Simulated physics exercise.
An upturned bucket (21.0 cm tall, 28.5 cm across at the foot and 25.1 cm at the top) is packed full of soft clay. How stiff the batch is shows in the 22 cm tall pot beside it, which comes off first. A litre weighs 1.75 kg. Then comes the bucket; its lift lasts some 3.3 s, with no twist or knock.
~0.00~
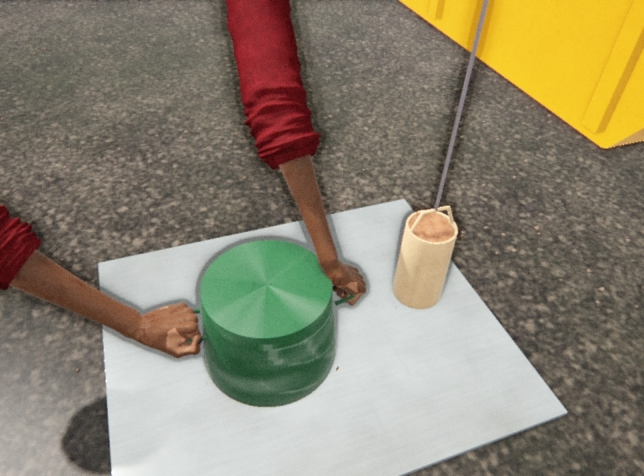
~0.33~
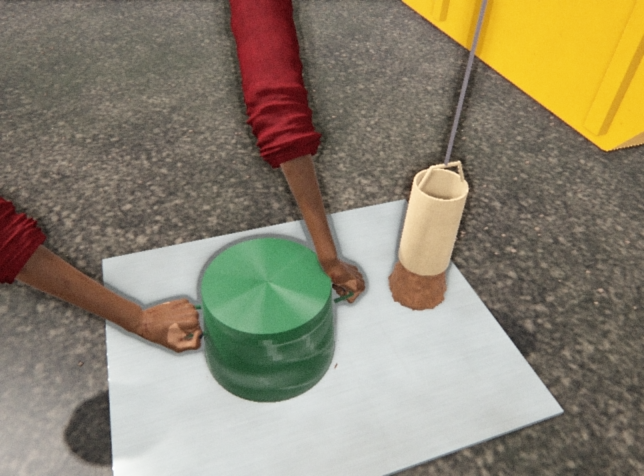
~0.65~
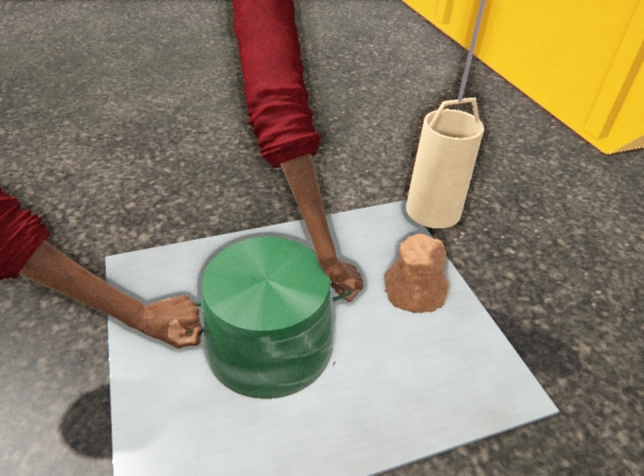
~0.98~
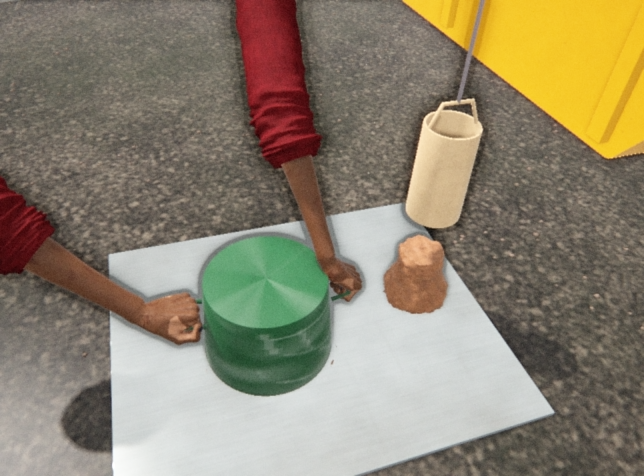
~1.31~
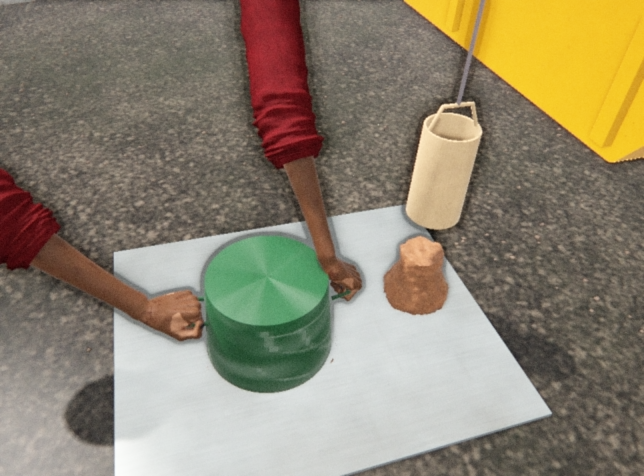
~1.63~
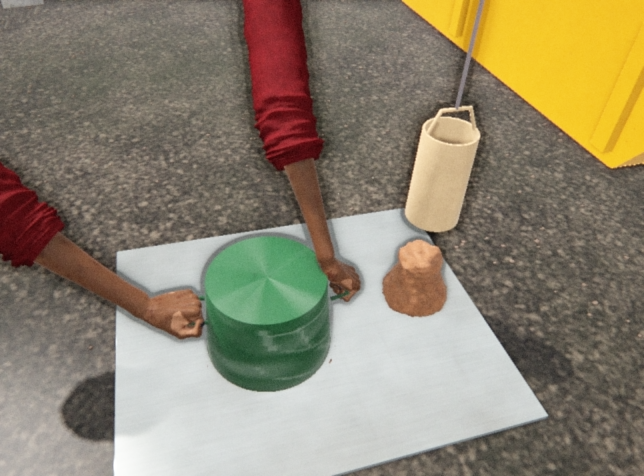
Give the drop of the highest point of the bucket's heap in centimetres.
Some 4 cm.
By 2.5 s, the bucket is up 5.3 cm; the soft clay has come down 1.4 cm to 20 cm and is 30 cm wide.
By 3.3 s, the bucket is up 13 cm; the soft clay has come down 4.0 cm to 17 cm and is 34 cm wide.
By 4.1 s, the bucket is up 21 cm; the soft clay has come down 4.1 cm to 17 cm and is 35 cm wide.
By 5.1 s, the bucket is clear; the soft clay has come down 4.2 cm to 17 cm and is 35 cm wide.
By 5.6 s, at rest, the bucket is clear; the soft clay has come down 4.3 cm to 17 cm and is 35 cm wide.
